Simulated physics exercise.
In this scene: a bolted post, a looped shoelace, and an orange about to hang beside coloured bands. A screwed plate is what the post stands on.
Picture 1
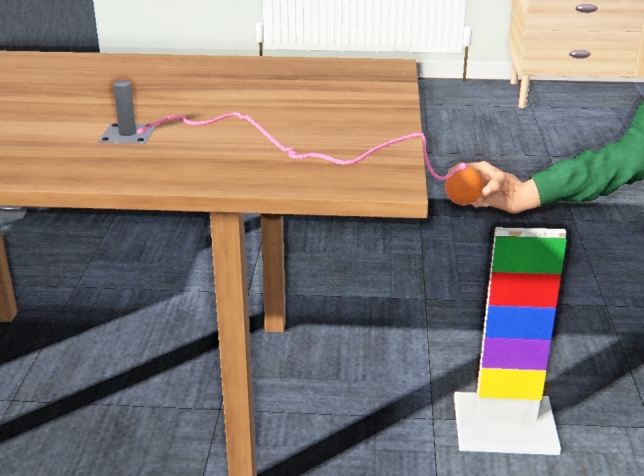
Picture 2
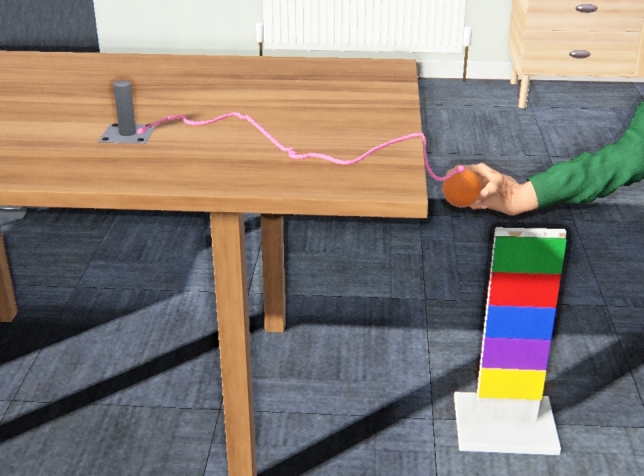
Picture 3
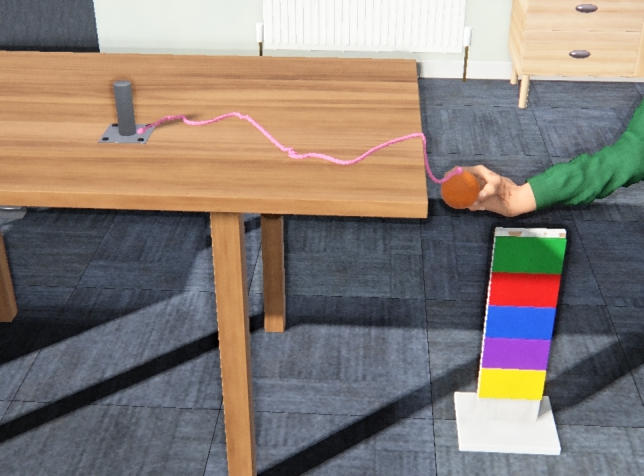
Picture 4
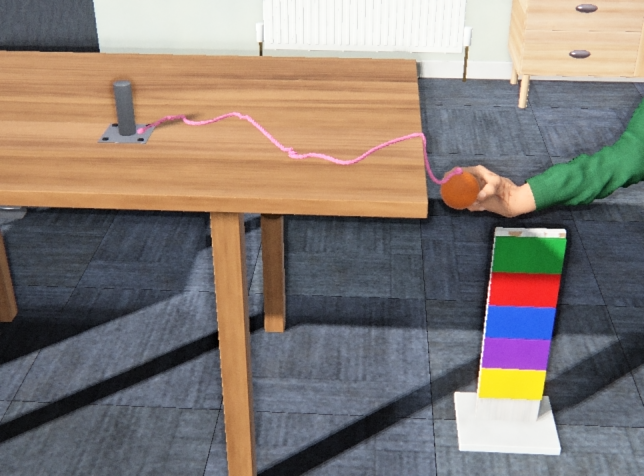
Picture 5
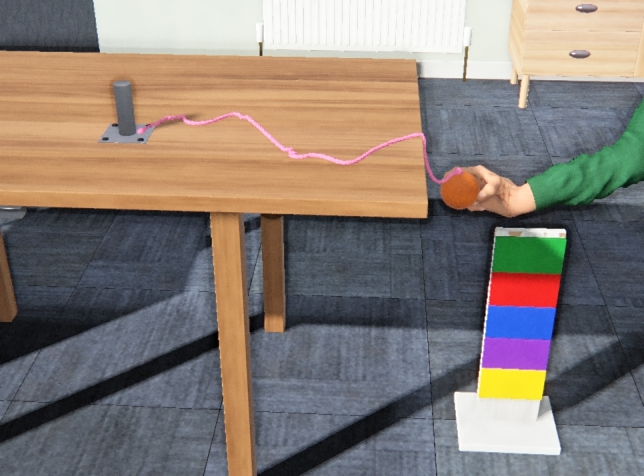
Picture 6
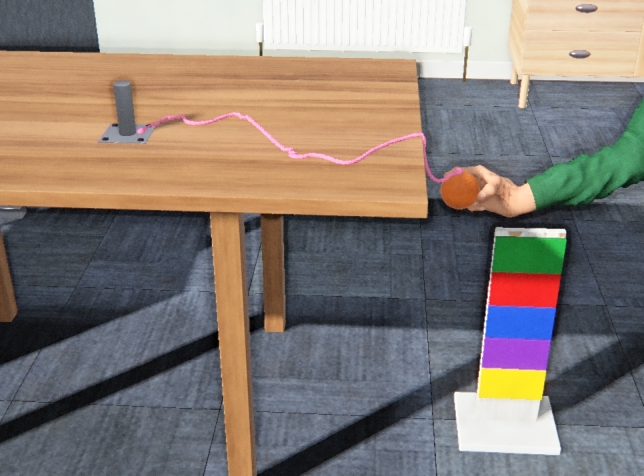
In the video, a hand in a green sleeve holds an orange just past a wooden table's right edge, with a pink lace running to a post, beside a stack of coloured bands; the hand barely shifts left, then stays still.
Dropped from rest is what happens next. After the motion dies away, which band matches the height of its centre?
The purple one.
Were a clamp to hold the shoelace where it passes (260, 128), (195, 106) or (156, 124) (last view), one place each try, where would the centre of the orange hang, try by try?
Roughly (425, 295), (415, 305) and (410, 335), in that order.
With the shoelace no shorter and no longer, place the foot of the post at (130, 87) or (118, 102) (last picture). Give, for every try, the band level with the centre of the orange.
First try: Blue; second try: Blue.
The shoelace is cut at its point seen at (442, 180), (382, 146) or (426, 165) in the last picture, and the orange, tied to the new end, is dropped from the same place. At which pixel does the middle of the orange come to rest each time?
Try by try, around (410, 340), (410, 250) and (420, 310).
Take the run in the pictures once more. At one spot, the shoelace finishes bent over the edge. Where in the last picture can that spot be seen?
Around (290, 156).
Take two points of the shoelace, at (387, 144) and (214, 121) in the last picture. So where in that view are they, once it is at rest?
The first settles around (417, 241), the second around (259, 131).
A little later, orange near (388, 318); level with blue.
Next, orange near (433, 339); level with purple.
When it is over, orange near (405, 348); level with purple. At purple.
